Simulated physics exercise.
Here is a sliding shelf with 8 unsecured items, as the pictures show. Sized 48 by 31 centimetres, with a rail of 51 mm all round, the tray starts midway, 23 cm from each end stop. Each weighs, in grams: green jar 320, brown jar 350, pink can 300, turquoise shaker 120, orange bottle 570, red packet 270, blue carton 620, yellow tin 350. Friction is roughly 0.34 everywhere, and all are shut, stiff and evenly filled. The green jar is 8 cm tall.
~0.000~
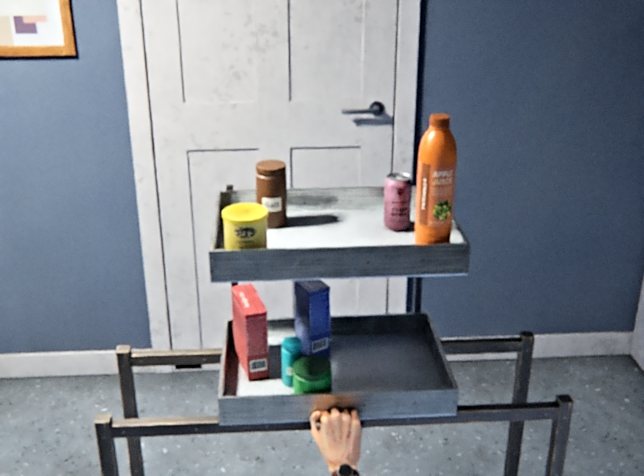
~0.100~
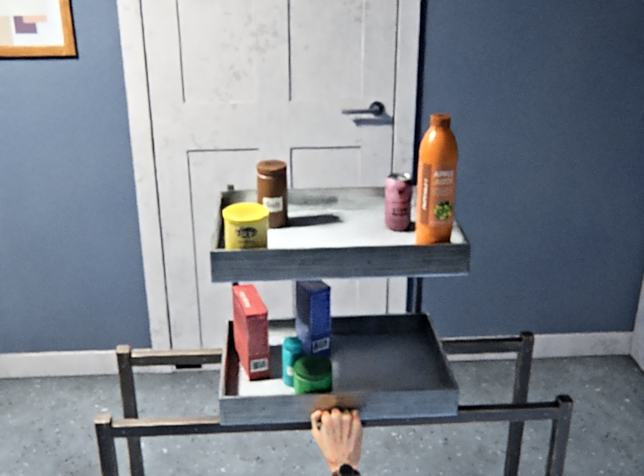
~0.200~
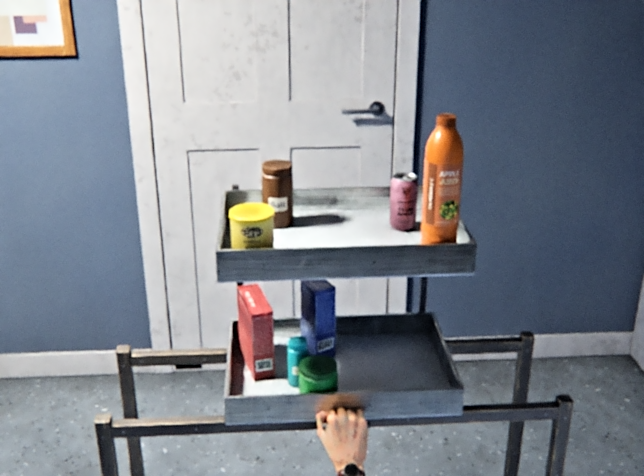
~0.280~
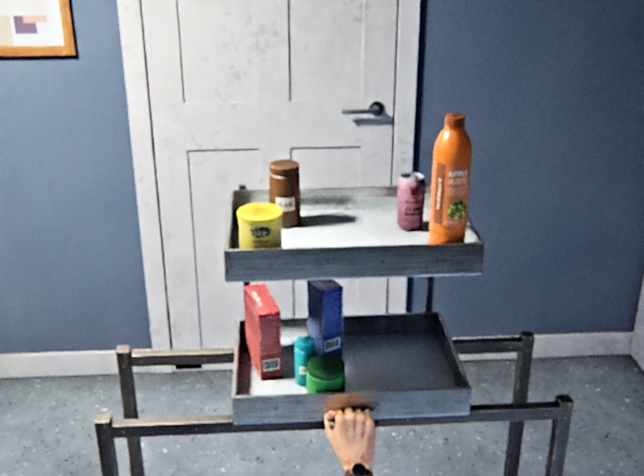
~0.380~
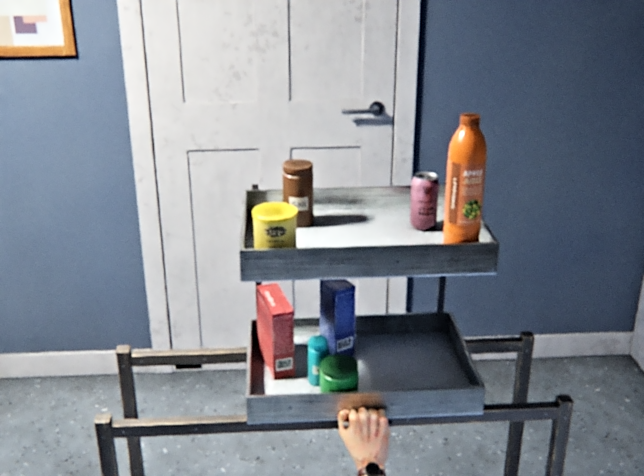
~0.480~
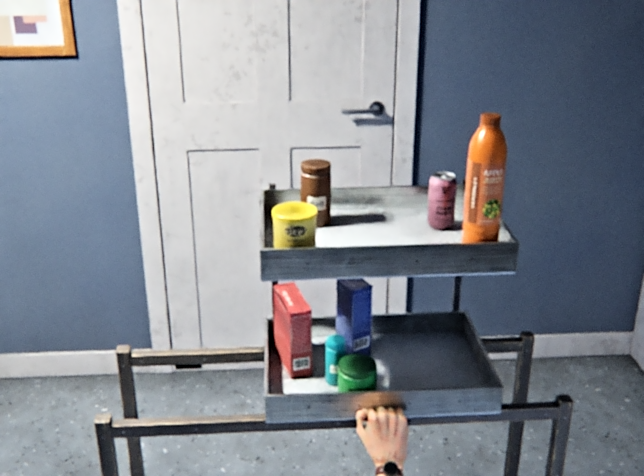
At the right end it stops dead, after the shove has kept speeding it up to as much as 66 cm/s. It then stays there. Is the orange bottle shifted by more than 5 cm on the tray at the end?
Sits tight.
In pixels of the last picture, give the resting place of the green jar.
Near (446, 377).
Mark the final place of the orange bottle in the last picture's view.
At roughly (556, 186).
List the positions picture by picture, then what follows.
Tray midway; orange bottle (436, 189); green jar (312, 382), in the first frame.
Tray midway; pink can (399, 202); turquoise shaker (293, 362), in the second frame.
Tray 1 cm right; red packet (256, 331); blue carton (318, 319), in the third frame.
Tray 3 cm right; yellow tin (261, 235); green jar (326, 382), in the fourth frame.
Tray 6 cm right; brown jar (298, 194); pink can (424, 202), in the fifth frame.
Tray 10 cm right; orange bottle (485, 188); turquoise shaker (335, 360), in the sixth frame.
By 0.78 s, tray 23 cm right; orange bottle tilted 5° near (566, 185); red packet 3 cm from its spot; blue carton 3 cm from its spot.
By 0.88 s, tray 23 cm right; orange bottle tilted 13° near (573, 184); red packet tilted 8°; blue carton 6 cm from its spot.
By 1.28 s, tray 23 cm right; orange bottle tilted 6° near (549, 185); red packet tilted 36°; blue carton 6 cm from its spot.
When it is over (2.7 s), lying over on the tray, red packet; not toppled but over 5 cm from the start, green jar, brown jar, pink can, turquoise shaker, blue carton and yellow tin; the last one within 5 cm of the start. In the last view, orange bottle near (556, 186).
